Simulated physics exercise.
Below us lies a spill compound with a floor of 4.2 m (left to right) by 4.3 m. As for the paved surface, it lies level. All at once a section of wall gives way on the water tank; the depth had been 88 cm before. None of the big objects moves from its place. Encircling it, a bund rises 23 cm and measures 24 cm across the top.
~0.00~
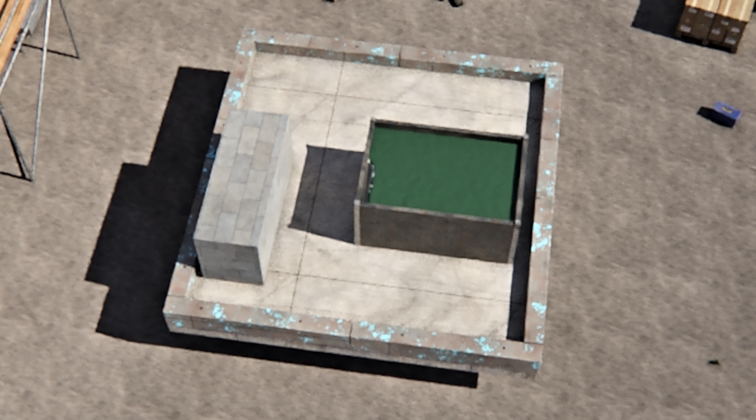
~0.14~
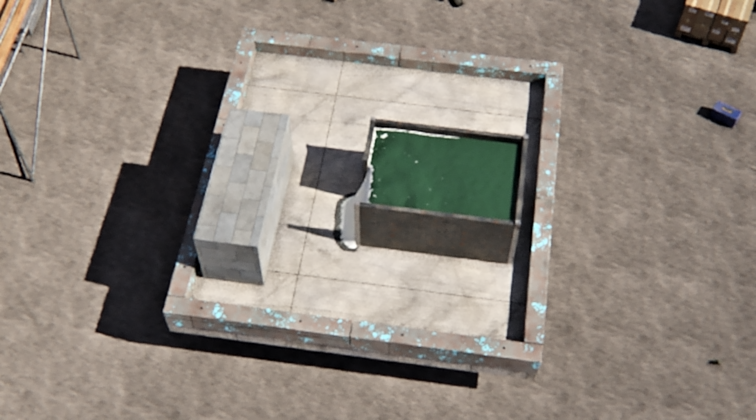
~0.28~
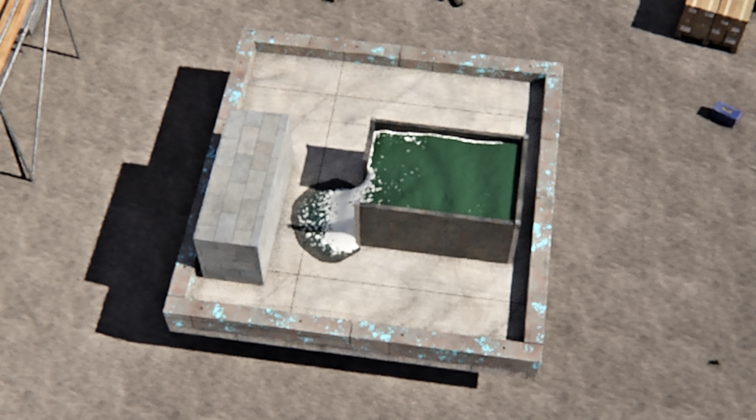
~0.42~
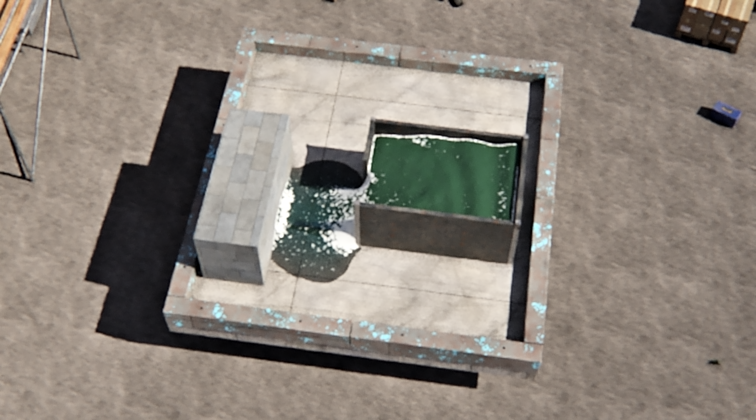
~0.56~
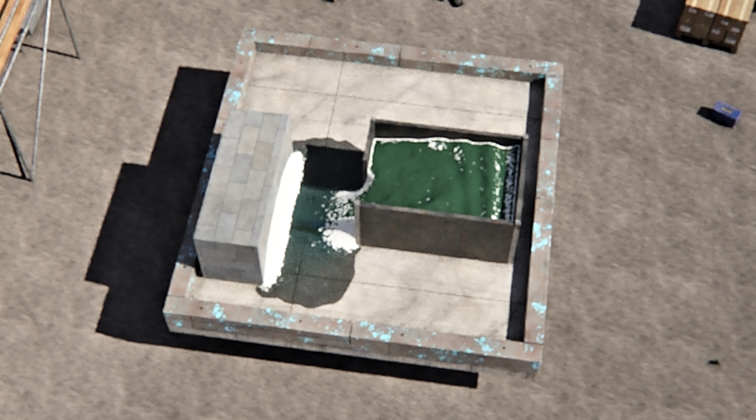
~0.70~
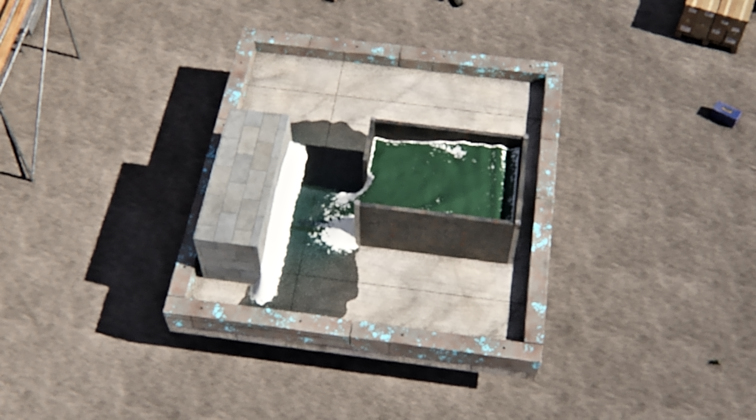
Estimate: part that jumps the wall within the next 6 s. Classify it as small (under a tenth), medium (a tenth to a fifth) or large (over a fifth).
Small.
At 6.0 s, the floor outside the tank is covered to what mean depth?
It averages close to 11 centimetres.
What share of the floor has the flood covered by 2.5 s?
Wet share: About 85 %.
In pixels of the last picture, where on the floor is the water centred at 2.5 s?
Near (372, 210).
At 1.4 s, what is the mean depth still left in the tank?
It averages close to 54 cm.
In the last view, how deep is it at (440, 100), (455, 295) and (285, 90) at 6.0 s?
6, 16, 10 cm.
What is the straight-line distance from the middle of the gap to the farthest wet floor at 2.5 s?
It's close to 3.2 metres.
After 1.1 s water covers 25 % of the floor and is deepest (84 cm) near (281, 220); 0 % is over the wall.
After 1.4 s water covers 35 % of the floor and is deepest (62 cm) near (286, 197); 1 % is over the wall.
After 2.5 s water covers 70 % of the floor and is deepest (34 cm) near (273, 316); 5 % is over the wall.
After 4.0 s water covers 75 % of the floor and is deepest (27 cm) near (273, 316); 7 % is over the wall.
After 6.0 s water covers 80 % of the floor and is deepest (20 cm) near (526, 216); 8 % is over the wall.
